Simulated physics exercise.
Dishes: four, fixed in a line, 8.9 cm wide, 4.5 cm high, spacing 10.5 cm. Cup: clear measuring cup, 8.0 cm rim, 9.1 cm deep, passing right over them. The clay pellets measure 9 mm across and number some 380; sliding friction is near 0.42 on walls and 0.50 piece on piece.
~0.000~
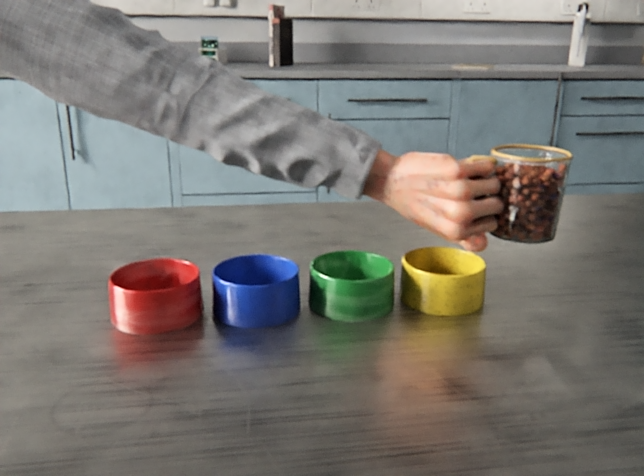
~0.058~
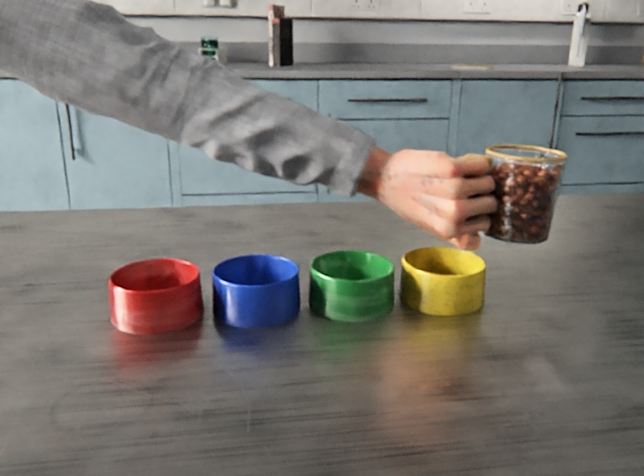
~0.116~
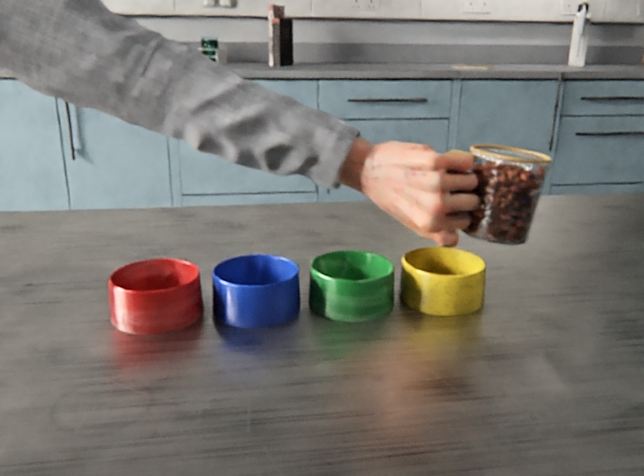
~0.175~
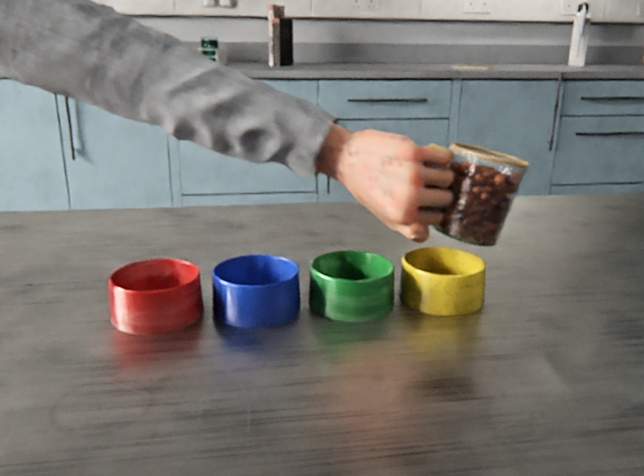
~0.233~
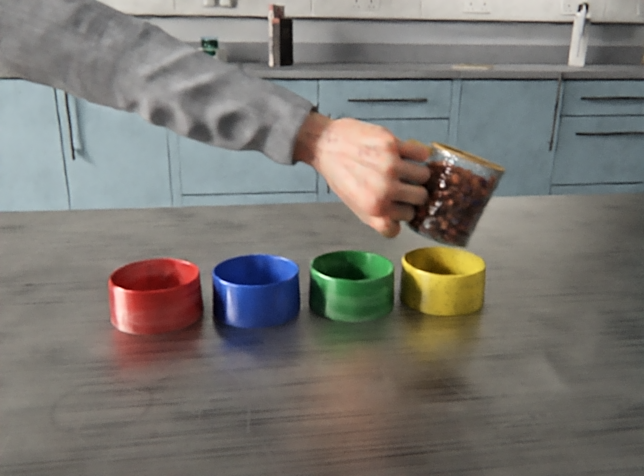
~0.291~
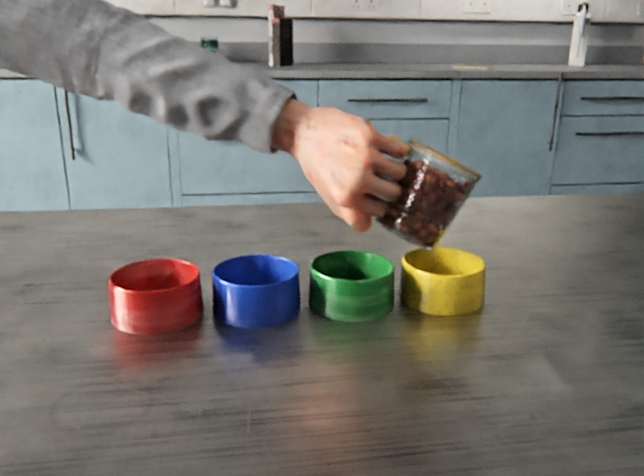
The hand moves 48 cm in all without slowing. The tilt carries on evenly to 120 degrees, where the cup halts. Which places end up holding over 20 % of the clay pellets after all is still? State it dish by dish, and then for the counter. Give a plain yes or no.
Red - yes, blue - no, green - no, yellow - no, counter - yes.
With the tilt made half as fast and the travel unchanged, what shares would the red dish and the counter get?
The red dish would get 70 and the counter 30.
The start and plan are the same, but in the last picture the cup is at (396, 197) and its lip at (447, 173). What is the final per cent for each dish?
Red 70, blue 0, green 0, yellow 0.
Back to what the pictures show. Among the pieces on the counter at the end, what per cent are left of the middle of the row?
About 100 %.
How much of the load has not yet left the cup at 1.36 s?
Approx. 30 % - an estimate.
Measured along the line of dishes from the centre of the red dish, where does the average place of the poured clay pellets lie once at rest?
Offset: About 2 cm, leftward.
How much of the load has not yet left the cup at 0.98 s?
90 per cent.
Then, at 0.70 s, tilt 71 degrees; cup holds 100 %.
After 0.98 s, tilt 102 degrees; cup holds 90 %, red 5 %.
Then, at 1.36 s, tilt 120 degrees; cup holds 30 %, red 50 %.
At rest (2.2 s), red 70 %, blue 0 %, green 0 %, yellow 0 %, counter 30 %.
